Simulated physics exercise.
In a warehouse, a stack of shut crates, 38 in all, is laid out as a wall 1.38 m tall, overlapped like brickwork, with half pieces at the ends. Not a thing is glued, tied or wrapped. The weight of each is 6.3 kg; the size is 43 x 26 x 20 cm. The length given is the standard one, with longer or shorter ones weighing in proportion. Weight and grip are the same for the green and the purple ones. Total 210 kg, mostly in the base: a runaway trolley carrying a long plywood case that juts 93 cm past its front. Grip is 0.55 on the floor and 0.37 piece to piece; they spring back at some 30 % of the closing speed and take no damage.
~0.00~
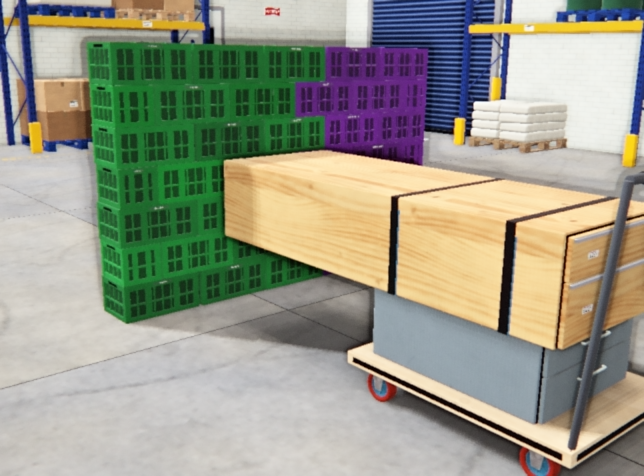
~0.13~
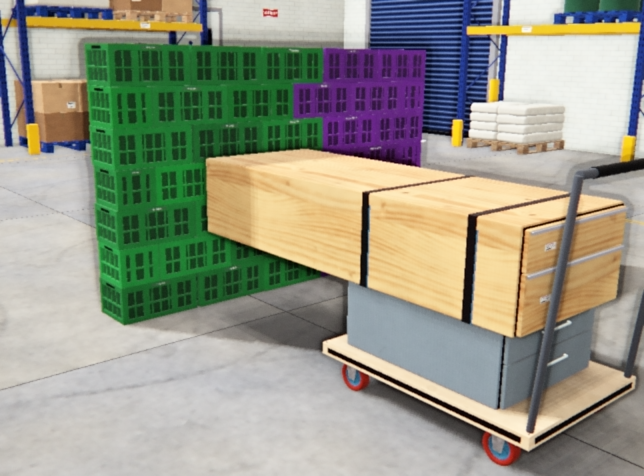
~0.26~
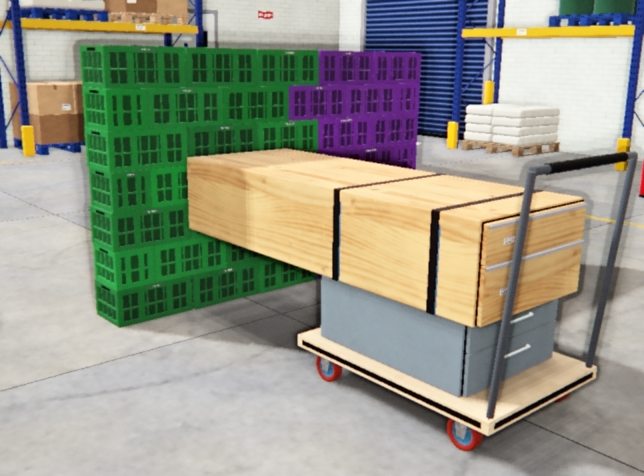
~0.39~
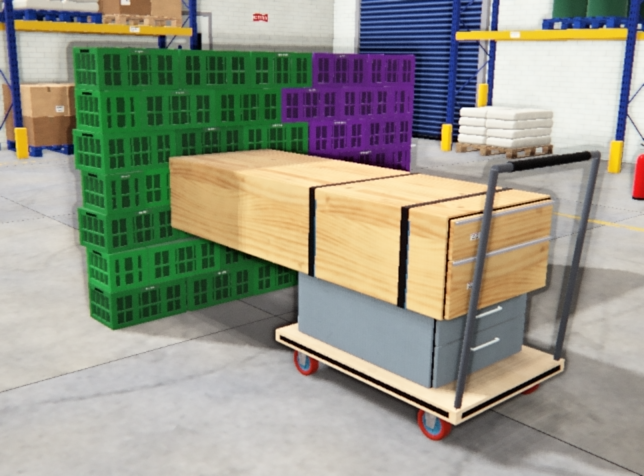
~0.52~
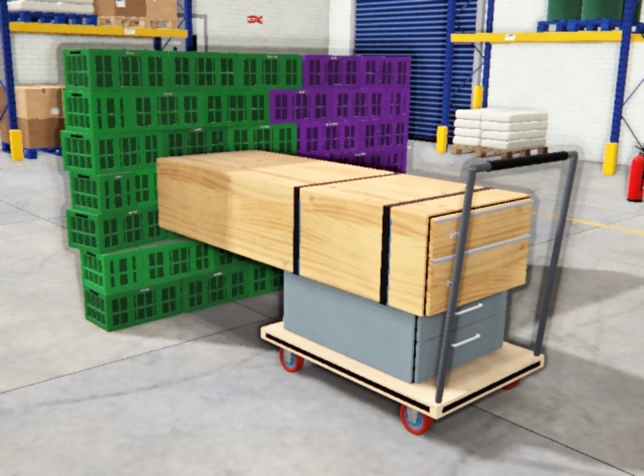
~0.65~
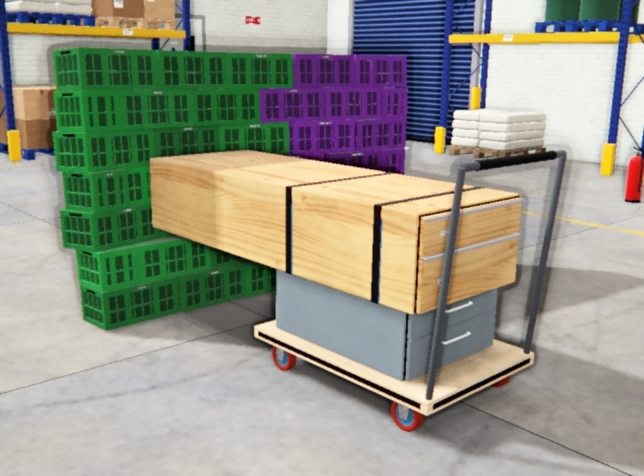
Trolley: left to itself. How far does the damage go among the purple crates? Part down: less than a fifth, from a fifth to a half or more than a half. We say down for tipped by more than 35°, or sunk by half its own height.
All told, it comes to one fifth to one half.
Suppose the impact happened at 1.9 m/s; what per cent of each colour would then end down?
In that case green 80, purple 40 per cent.
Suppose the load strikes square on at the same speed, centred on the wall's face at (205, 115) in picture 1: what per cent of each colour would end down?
In that case, green 50 and purple 0 in a hundred end down.
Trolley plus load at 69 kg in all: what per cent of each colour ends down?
In that case green comes to 0 and purple to 0 percent.
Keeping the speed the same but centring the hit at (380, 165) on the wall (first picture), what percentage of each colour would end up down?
Result - green: 20 %; purple: 90 %.
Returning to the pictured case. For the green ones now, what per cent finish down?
Green: 90 per cent.
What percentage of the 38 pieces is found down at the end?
Roughly 65 per cent of them.
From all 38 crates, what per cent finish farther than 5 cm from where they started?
That comes to 65 in a hundred.
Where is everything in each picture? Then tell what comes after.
In the first picture (places mark the middle of the side facing us; the camera pans a little), load (231, 185) 33 cm short of the wall; top purple crate (355, 64); top green crate (230, 64); nothing disturbed.
Load (213, 182) 19 cm short of the wall; top purple crate (353, 66), in the second picture.
Load (193, 181) 52 mm short of the wall; top purple crate (348, 68), in the third picture.
Load (175, 180) 6 cm into the wall's line; top purple crate (342, 70); 10 disturbed, none down, in the fourth picture.
Load (163, 180) 13 cm into the wall's line; top purple crate (334, 72) shifted 25 mm; top green crate (206, 71) shifted 6 cm; 22 disturbed, none down, in the fifth picture.
Load (156, 180) 17 cm into the wall's line; top purple crate (326, 71) shifted 6 cm; top green crate (195, 70) leaning 3°; 28 disturbed, none down, in the sixth picture.
After 0.98 s, load 21 cm past the wall's line, still rolling; none of the 17 purple crates down (0 of 38 in all colours); top purple crate leaning 11°; top green crate leaning 11°.
After 1.38 s, load 23 cm past the wall's line, stopped; none of the 17 purple crates down (10 of 38 in all colours); top purple crate leaning 32°, 7 cm lower; top green crate leaning 33°, 16 cm lower.
After 1.66 s, load 23 cm past the wall's line, stopped; 6 of the 17 purple crates down (24 of 38 in all colours); top purple crate leaning 63°, 53 cm lower; top green crate leaning 65°, 72 cm lower.
After 2.04 s, load 23 cm past the wall's line, stopped; 6 of the 17 purple crates down (24 of 38 in all colours); top purple crate on its side; top green crate on its side.
At rest (3.1 s), load 23 cm past the wall's line, stopped; 6 of the 17 purple crates down (24 of 38 in all colours); top purple crate upside down; top green crate on its side. That is 35 per cent. As the last picture would show them, middles, top purple crate near (239, 213), top green crate near (113, 205).
